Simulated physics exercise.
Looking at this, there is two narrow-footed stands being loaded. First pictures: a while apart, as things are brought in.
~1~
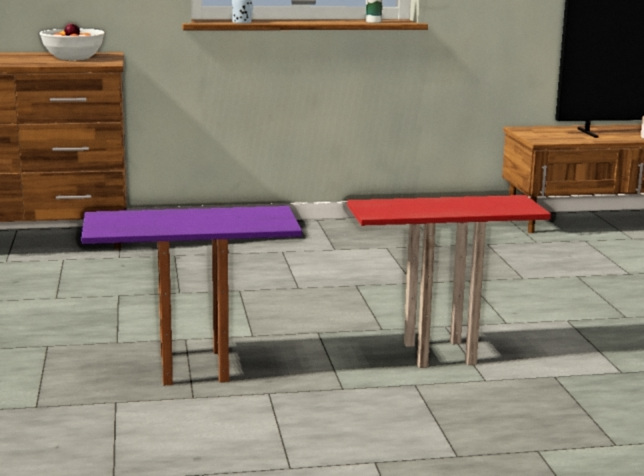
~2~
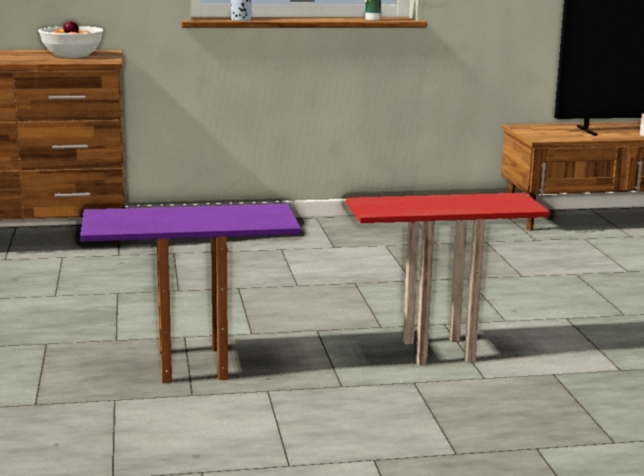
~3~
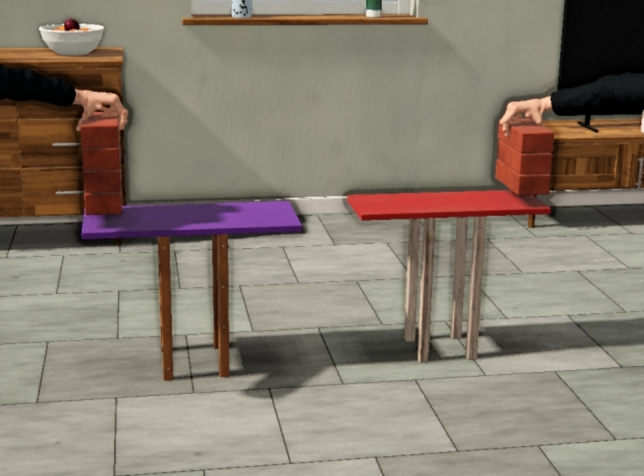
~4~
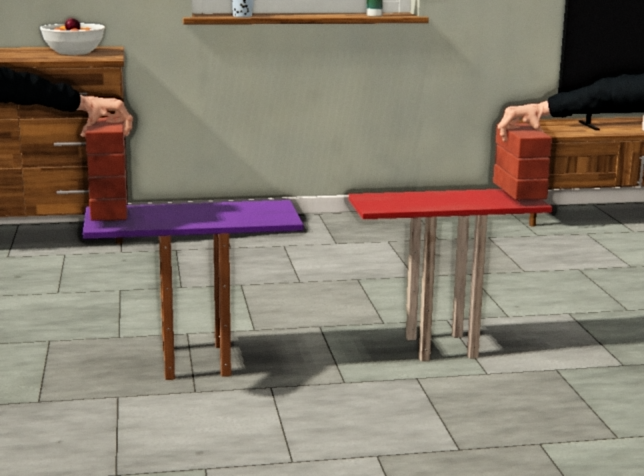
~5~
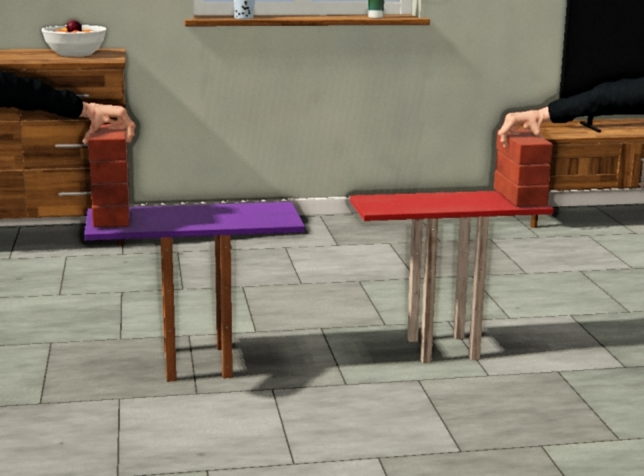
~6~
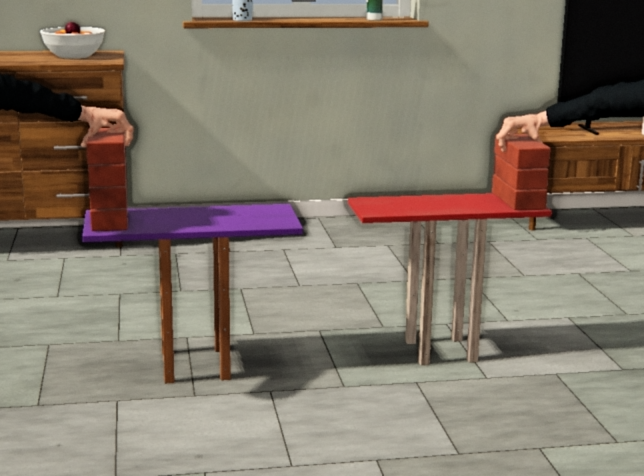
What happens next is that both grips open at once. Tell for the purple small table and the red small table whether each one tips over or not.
Tipping over - purple small table: Yes; red small table: Yes.
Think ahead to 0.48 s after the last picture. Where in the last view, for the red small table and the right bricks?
Around (487, 204); the other around (563, 187).
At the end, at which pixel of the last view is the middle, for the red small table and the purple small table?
So the red small table finishes at (582, 265), and the purple small table finishes at (77, 283).
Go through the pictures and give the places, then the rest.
Purple small table (191, 224); red small table (447, 210), in the first picture.
Red small table (446, 208), in the second picture.
Still on the way; purple small table (191, 219); left bricks (102, 162), in the third picture.
Still on the way; red small table (449, 203); right bricks (522, 161), in the fourth picture.
Still on the way; purple small table (194, 220); left bricks (110, 175), in the fifth picture.
In place, still held; purple small table (192, 222); red small table (448, 207); right bricks (520, 171), in the sixth picture.
Then, 0.48 s on from there, purple small table turned 23° from its first pose near (138, 223); red small table turned 14° from its first pose near (487, 204).
Then, 0.68 s on from there, purple small table turned 66° from its first pose near (82, 284); red small table turned 43° from its first pose near (540, 224).
In the end, the purple small table goes over, near (76, 283); the red small table goes over, near (582, 265).
